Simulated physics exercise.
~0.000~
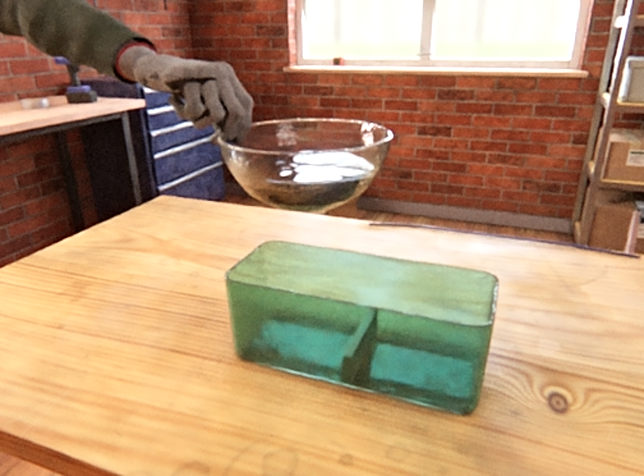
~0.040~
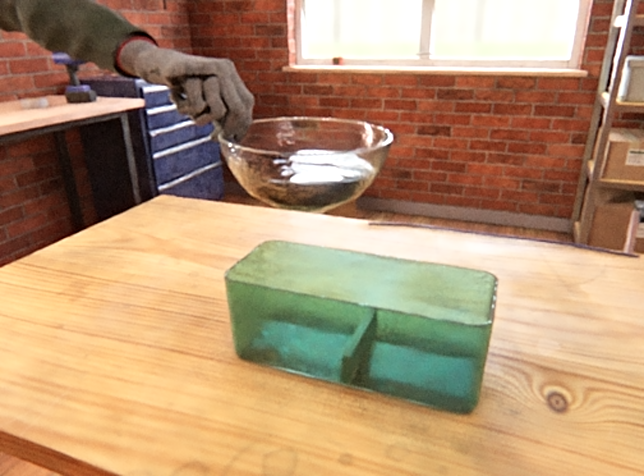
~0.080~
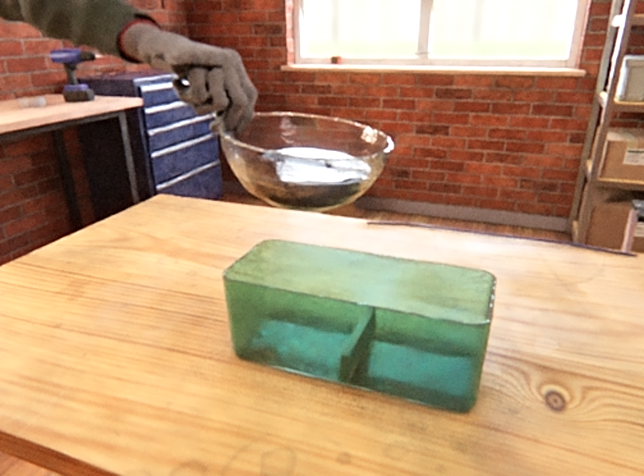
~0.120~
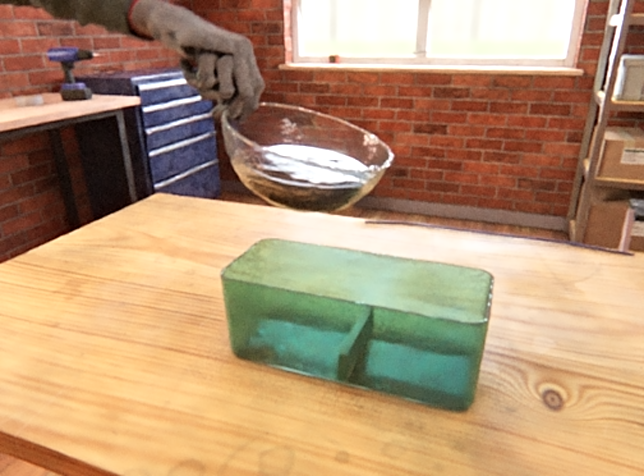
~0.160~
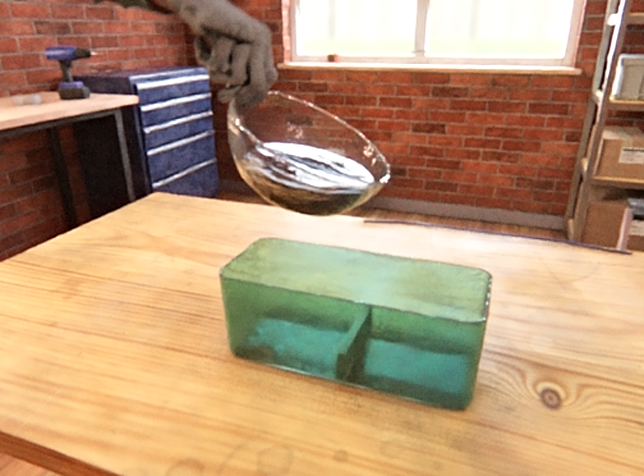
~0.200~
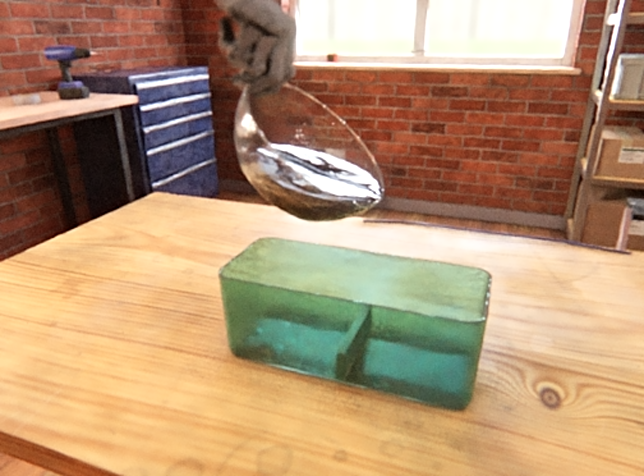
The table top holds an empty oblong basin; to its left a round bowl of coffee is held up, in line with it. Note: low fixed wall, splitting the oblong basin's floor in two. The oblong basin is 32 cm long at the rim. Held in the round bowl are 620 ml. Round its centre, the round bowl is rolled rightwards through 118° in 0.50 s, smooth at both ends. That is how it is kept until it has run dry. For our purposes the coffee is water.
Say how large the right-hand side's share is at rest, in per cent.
Its share is roughly 68 per cent.
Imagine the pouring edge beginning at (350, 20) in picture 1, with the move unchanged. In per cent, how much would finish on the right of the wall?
In that case some 55 per cent.
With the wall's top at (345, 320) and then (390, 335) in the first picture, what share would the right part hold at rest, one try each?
Around 80 and 45 percent, in that order.
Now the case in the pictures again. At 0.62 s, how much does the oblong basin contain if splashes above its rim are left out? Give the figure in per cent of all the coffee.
74 %, more or less.
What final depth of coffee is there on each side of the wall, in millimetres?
Left roughly 8 mm; right roughly 24 mm.
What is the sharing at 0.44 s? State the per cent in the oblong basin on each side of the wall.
Left roughly 14 per cent, right roughly 76.
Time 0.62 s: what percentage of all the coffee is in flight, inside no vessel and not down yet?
Roughly 22 %.
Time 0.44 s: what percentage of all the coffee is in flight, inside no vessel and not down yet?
Near 10 per cent of it all.
By 0.44 s the tilt is 114° and 0 per cent is still to pour, 14 is left of the wall and 76 right of it.
By 0.62 s the tilt is 118° and 0 per cent is still to pour, 15 is left of the wall and 59 right of it.
By 0.80 s the tilt is 118° and 2 per cent is still to pour, 17 is left of the wall and 71 right of it.
By 1.00 s the tilt is 118° and 0 per cent is still to pour, 24 is left of the wall and 69 right of it.
At rest 25 per cent lies left of the wall, 68 right of it and 7 outside.
